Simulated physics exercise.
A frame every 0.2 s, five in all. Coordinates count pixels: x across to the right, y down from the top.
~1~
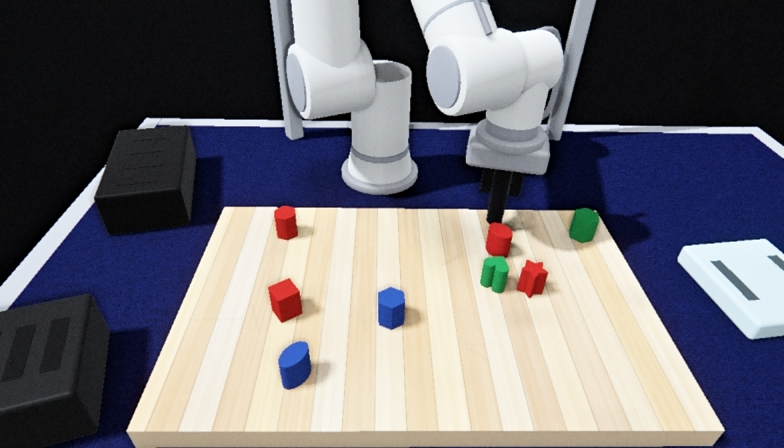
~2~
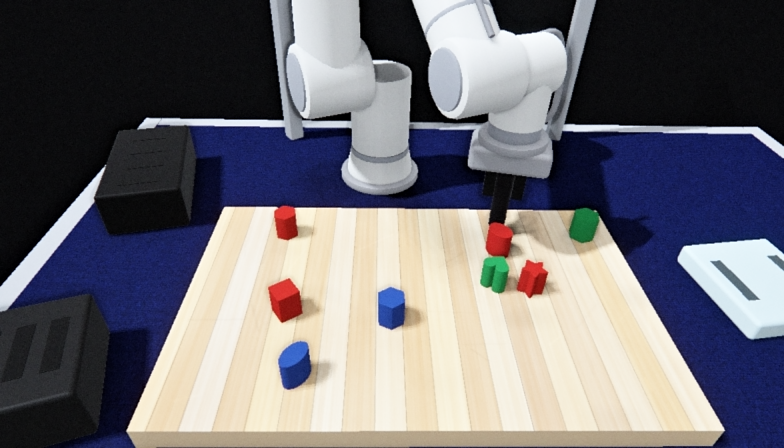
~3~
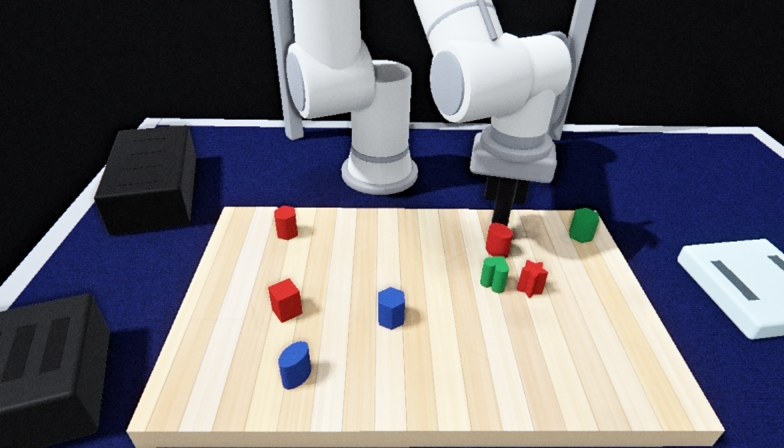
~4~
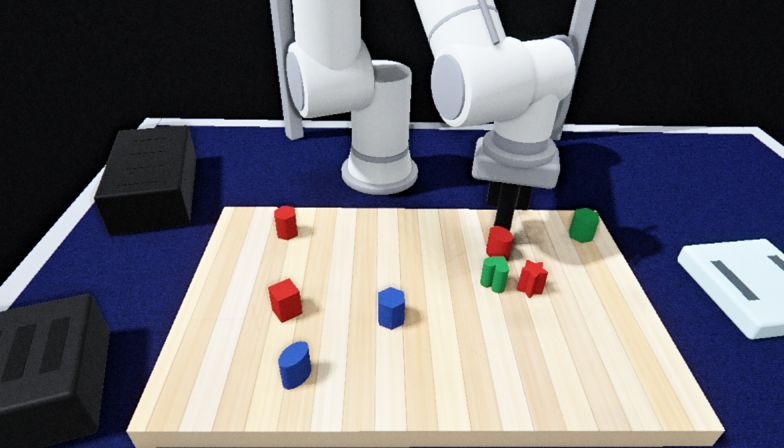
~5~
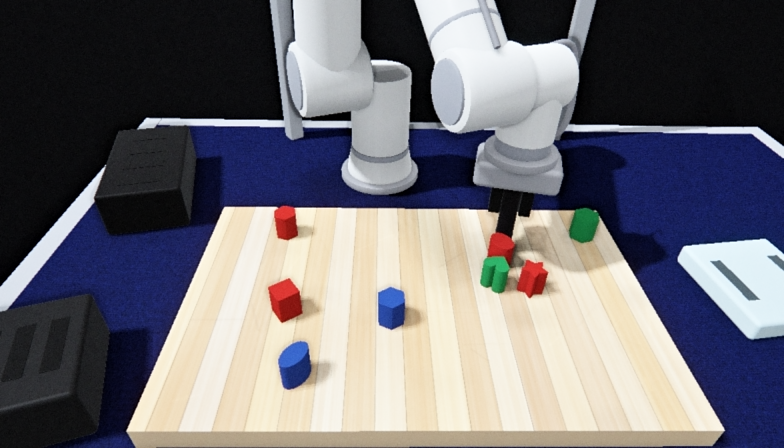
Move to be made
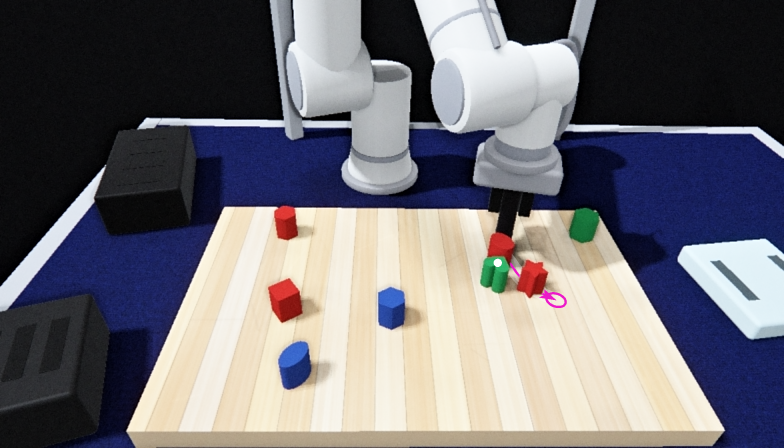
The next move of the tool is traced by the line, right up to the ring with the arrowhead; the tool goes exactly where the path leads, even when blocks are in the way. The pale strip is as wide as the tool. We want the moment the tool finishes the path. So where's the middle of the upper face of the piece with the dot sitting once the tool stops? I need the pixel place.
My prediction: (490, 272).
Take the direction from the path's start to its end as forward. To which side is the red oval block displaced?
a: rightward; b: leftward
Letter a.
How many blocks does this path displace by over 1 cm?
Three or more shift.
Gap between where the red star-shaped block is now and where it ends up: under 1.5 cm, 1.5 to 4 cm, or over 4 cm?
Goes over 4 cm.
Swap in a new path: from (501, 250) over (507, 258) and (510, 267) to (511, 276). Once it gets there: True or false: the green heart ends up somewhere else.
True - the claim holds.
The drawn path runs from (501, 250) by way of (513, 267) and (529, 286) to (556, 300); the dot is on the green heart.
What follows on the original path. One third of the way, tool (515, 260); green heart (493, 269), turned 25° clockwise; red oval block (508, 257), turned 35° clockwise.
Two thirds of the way, tool (532, 279); green heart (490, 272), turned 55° clockwise; red oval block (513, 267), turned 55° clockwise; red star-shaped block (547, 280).
At the end, tool (558, 293); green heart (490, 272), turned 55° clockwise; red oval block (513, 267), turned 55° clockwise; red star-shaped block (560, 293), turned 65° clockwise.
